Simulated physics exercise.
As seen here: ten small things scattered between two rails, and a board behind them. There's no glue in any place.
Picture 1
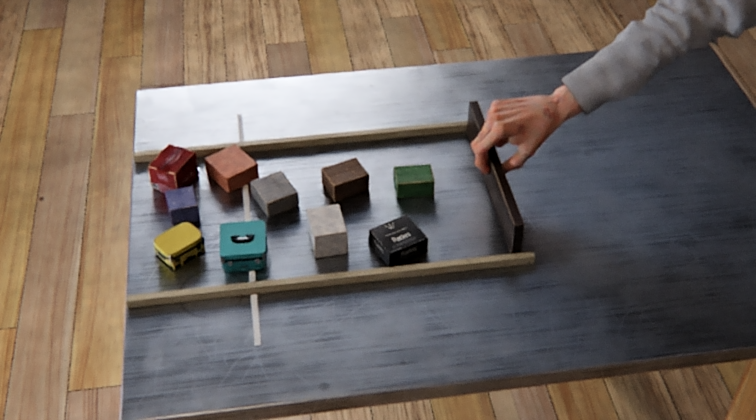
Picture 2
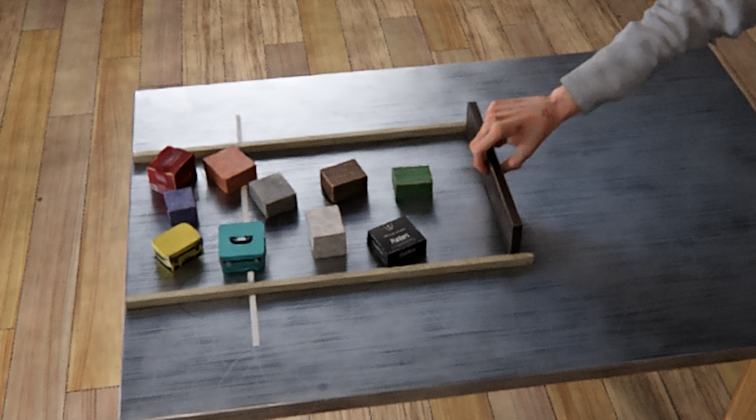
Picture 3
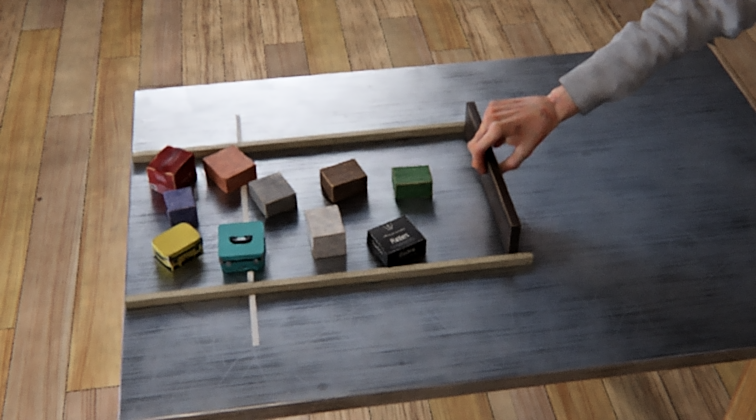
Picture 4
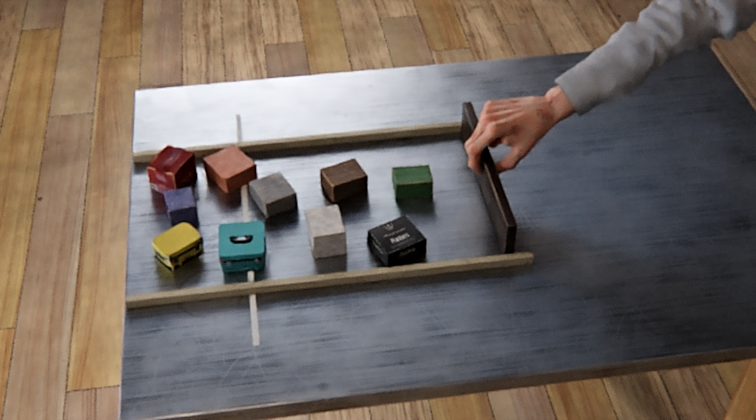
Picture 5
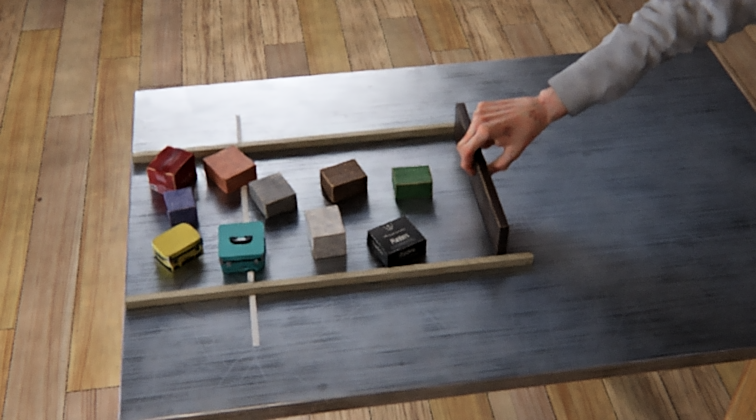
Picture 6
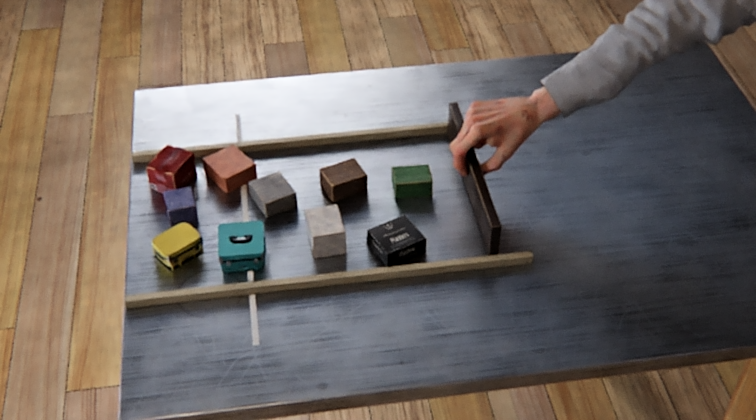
A hand held a dark board upright across two wooden rails and slid it slightly left toward ten small blocks and boxes scattered on the dark tabletop, while they stayed still.
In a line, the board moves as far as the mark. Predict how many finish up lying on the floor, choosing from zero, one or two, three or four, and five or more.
My prediction is one or two.
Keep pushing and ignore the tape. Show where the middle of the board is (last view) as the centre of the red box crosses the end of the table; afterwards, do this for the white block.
Red box over the end: About (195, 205). White block over the end: About (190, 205).
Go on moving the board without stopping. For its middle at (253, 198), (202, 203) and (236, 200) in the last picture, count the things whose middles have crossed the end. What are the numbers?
Going through the three positions, you'd get 1, 3 and 1.
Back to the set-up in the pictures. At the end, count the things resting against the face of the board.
Number: 3.
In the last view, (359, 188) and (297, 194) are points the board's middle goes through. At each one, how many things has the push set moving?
At the first spot the count is 5, and at the second it is 8.
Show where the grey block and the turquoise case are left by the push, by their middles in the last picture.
Look around (189, 202) for the first and around (145, 258) for the second.
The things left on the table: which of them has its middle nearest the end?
It's the turquoise case that is foremost.
Soon after, none off yet; red box at rest near (172, 171); yellow case at rest near (178, 247); blue block at rest near (181, 206).
After that, none off yet; red box at rest near (172, 171); yellow case moving near (171, 247); blue block at rest near (181, 206).
In the end, the number that fall off is one or two; gone, yellow case.
